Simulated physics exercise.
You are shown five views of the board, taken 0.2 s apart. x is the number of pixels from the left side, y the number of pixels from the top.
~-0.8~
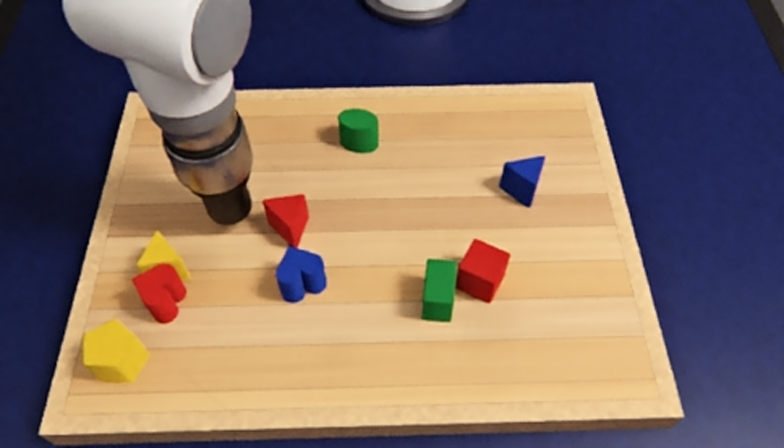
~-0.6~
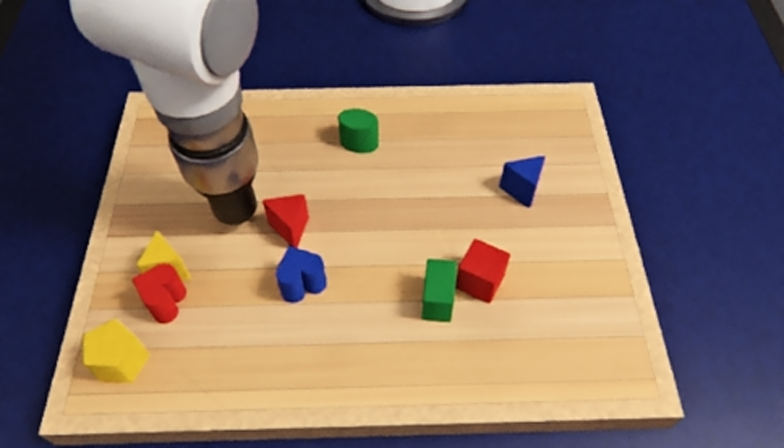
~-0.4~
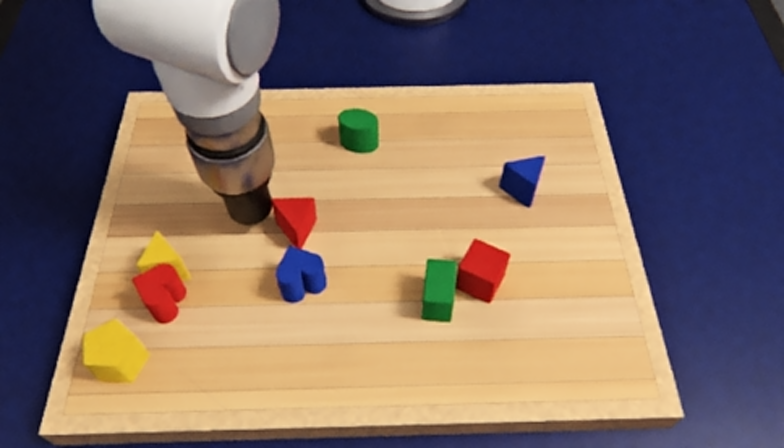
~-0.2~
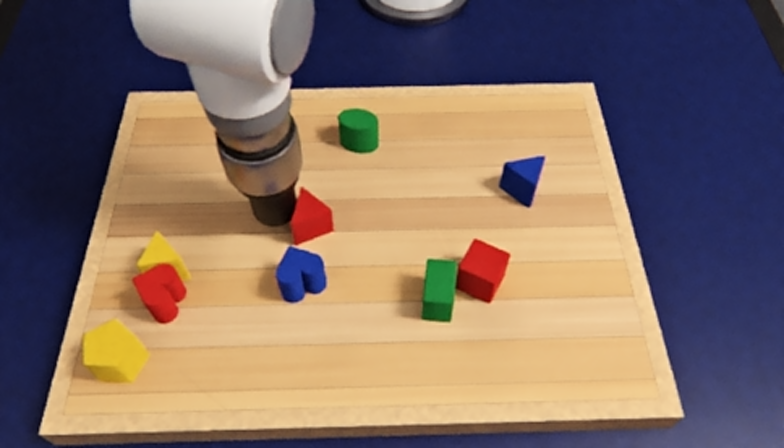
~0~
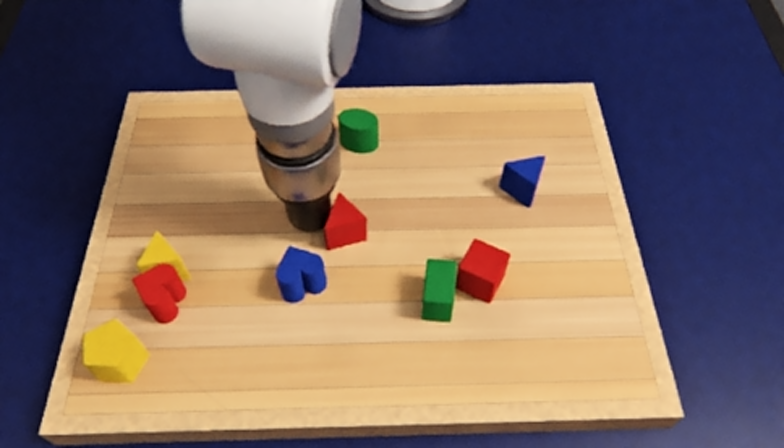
A white robot arm with a dark-tipped rod stands over a light wooden board on a blue surface, seen from above at an angle by a still camera. A red triangle lies near the rod, with yellow and red pieces at left, a blue heart below, green pieces and a red block beyond, and a blue triangle at right. The arm moves right, meets the red triangle and pushes it a short way right, turning it, while the other pieces stay still.
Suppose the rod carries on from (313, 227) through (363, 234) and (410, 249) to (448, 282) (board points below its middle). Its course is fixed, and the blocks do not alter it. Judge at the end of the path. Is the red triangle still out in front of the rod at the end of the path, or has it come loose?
I think it loses its spot in front.
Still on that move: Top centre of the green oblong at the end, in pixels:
It is going to be at (457, 309).
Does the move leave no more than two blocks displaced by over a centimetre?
No.
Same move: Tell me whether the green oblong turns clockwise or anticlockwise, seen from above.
Seen from above, clockwise.
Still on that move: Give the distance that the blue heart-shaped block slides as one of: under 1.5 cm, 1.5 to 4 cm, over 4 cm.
The block shifts less than 1.5 cm.
One third of the way, rod at (363, 221); red triangle at (397, 220).
Two thirds of the way, rod at (412, 237); red triangle at (449, 233).
At the end, rod at (449, 270); blue heart-shaped block still; red triangle at (480, 239), turned 30° anticlockwise; green oblong at (457, 309), turned 20° clockwise; red square piece at (504, 265), turned 15° clockwise.
